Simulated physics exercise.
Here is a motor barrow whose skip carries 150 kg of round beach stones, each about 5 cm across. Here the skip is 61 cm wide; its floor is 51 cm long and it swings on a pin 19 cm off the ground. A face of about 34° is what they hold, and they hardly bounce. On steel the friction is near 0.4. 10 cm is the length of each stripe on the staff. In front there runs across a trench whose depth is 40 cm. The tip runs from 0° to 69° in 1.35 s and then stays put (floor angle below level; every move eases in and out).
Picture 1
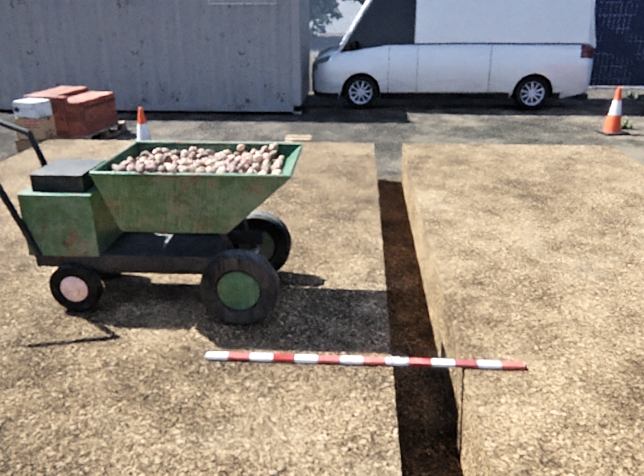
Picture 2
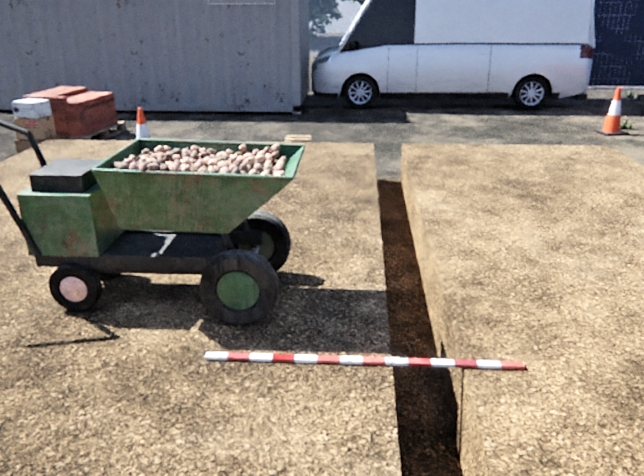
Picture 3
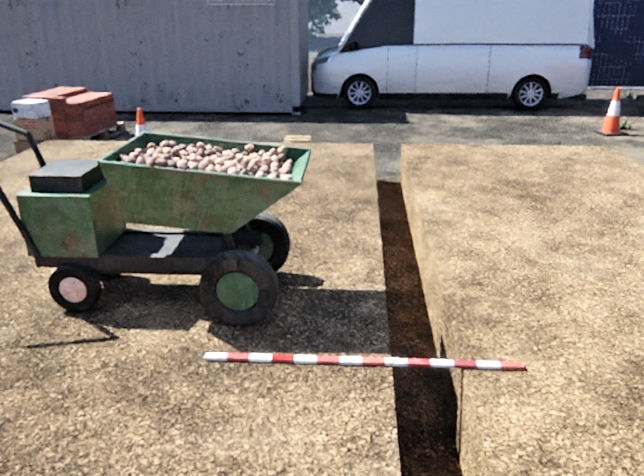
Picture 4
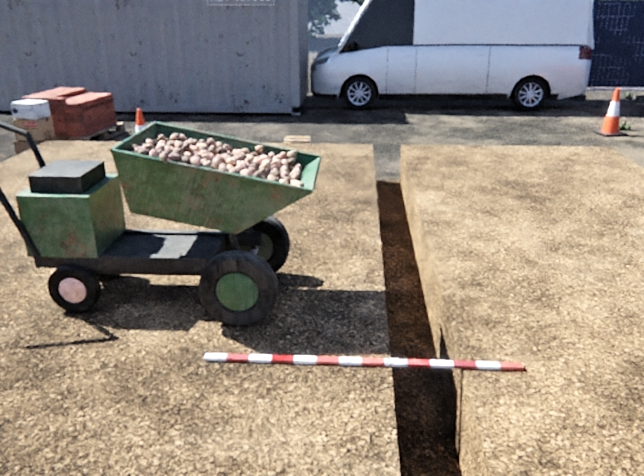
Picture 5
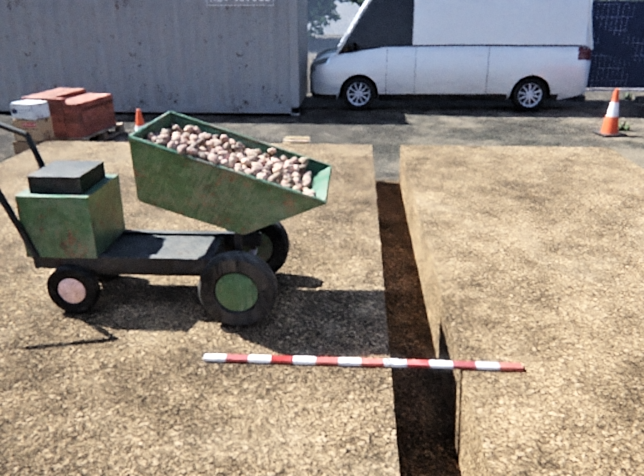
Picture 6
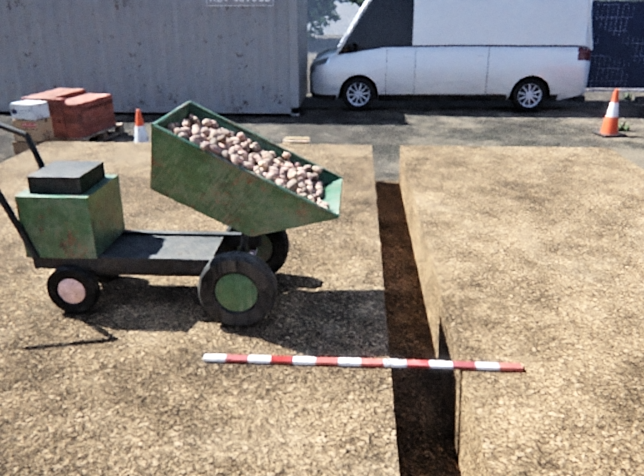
On sandy ground beside a trench, a green barrow's skip of stones tilts steadily rightward.
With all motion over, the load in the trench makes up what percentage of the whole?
It makes up about 99 percent of the whole load.
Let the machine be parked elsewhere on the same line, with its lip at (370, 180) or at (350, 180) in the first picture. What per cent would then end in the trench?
The first gives about 20 percent and the second about 40 percent.
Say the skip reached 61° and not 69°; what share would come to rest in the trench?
It would be close to 100 percent.
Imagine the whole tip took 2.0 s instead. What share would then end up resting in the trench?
Near 100 per cent.
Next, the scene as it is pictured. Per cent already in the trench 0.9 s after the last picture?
Close to 60 per cent at that time.
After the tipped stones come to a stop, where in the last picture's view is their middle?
I'd point somewhere around (413, 349).
Then, 0.4 s after the last picture the floor is at 58°, 99 % in the skip, 1 % short of the trench; the foremost stones are at (379, 256).
Then, 0.9 s after the last picture the floor is at 69°, 36 % in the skip, 3 % short of the trench, 61 % in the trench; the foremost stones are at (443, 333).
Then, 1.2 s after the last picture the floor is at 69°, 7 % in the skip, 2 % short of the trench, 91 % in the trench, 1 % past the trench; the foremost stones are at (477, 313).
Then, 3.2 s after the last picture the floor is at 69°, 0 % in the skip, 99 % in the trench, 1 % past the trench; the foremost stones are at (488, 321).
